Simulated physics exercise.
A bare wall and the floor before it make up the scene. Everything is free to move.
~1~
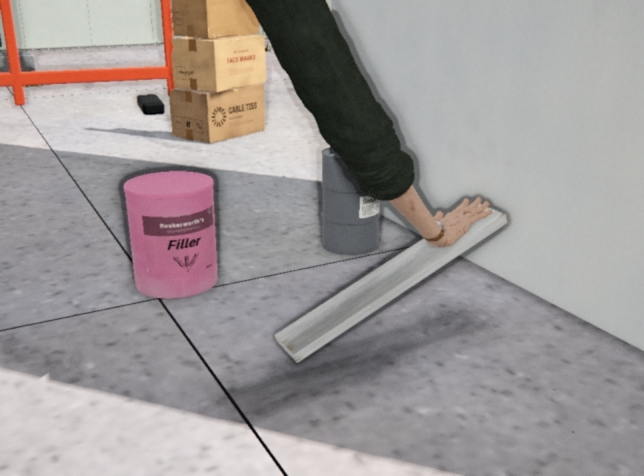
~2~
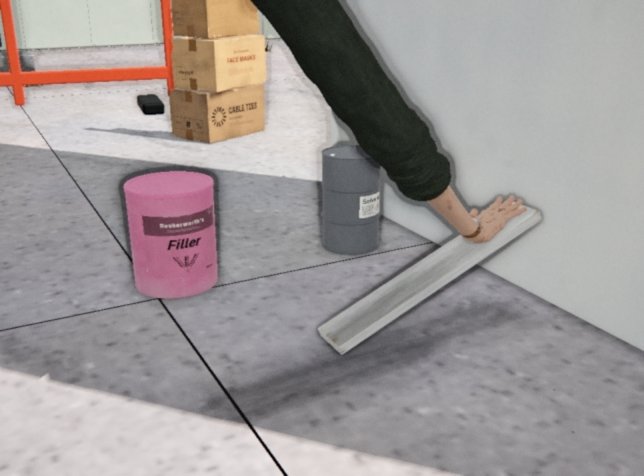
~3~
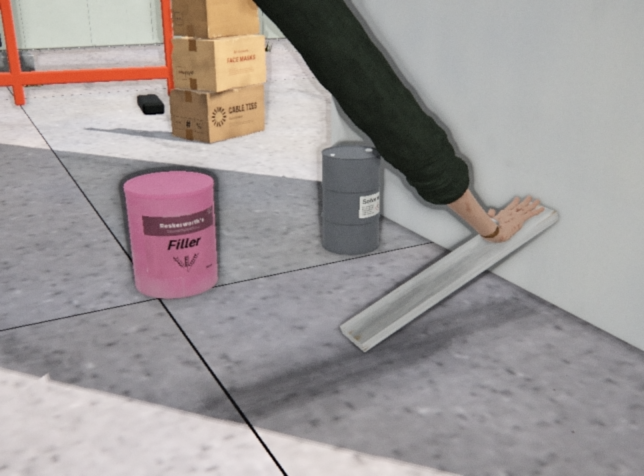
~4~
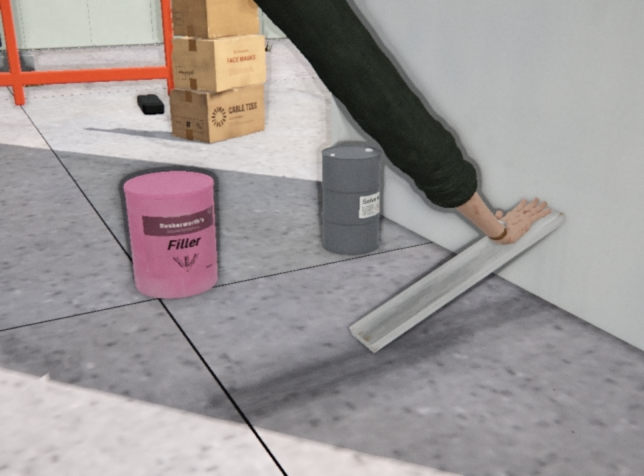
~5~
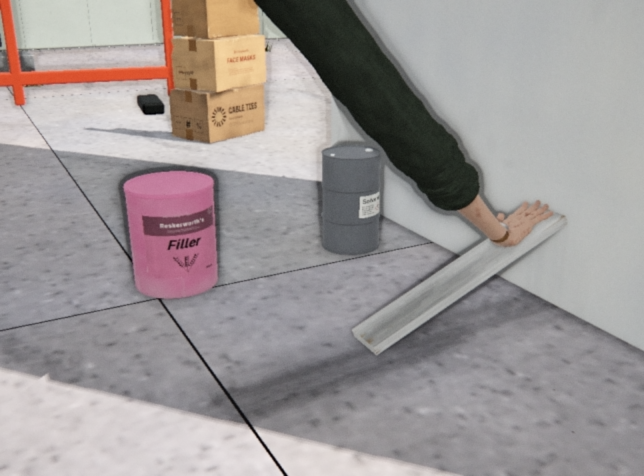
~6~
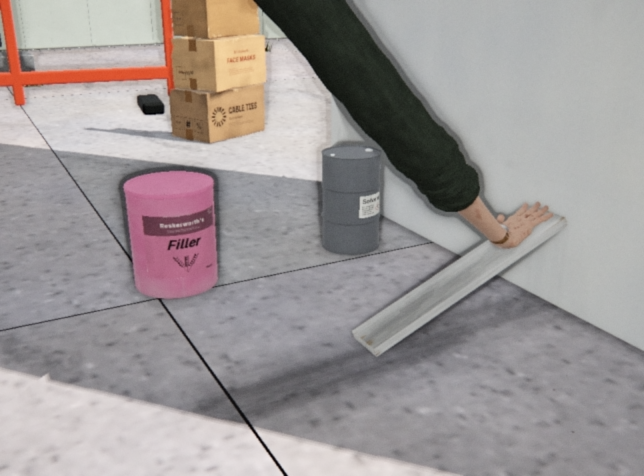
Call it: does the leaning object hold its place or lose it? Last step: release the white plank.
It loses its place.
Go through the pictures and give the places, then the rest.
The first picture shows not yet at the wall; white plank (395, 277); pink pail (173, 233).
The second picture shows not yet at the wall; white plank (433, 272); pink pail (173, 233).
The third picture shows not yet at the wall; white plank (452, 271); pink pail (173, 233).
The fourth picture shows not yet at the wall; white plank (460, 273); pink pail (173, 233).
The fifth picture shows propped up under the hand; white plank (462, 275); pink pail (173, 233).
The sixth picture shows propped up under the hand; white plank (463, 277); pink pail (173, 233).
Then, 0.30 s on from there, white plank leaning 18° more than when let go near (453, 312).
Then, 0.40 s on from there, white plank leaning 24° more than when let go near (453, 314).
Then, 0.70 s on from there, white plank leaning 22° more than when let go near (452, 320).
Then, 2.50 s on from there, white plank resting near (452, 320).
In the end, moved from the start, white plank; the other 2 unmoved. At the end, from the last picture's camera, white plank near (452, 320). The plank slides down.
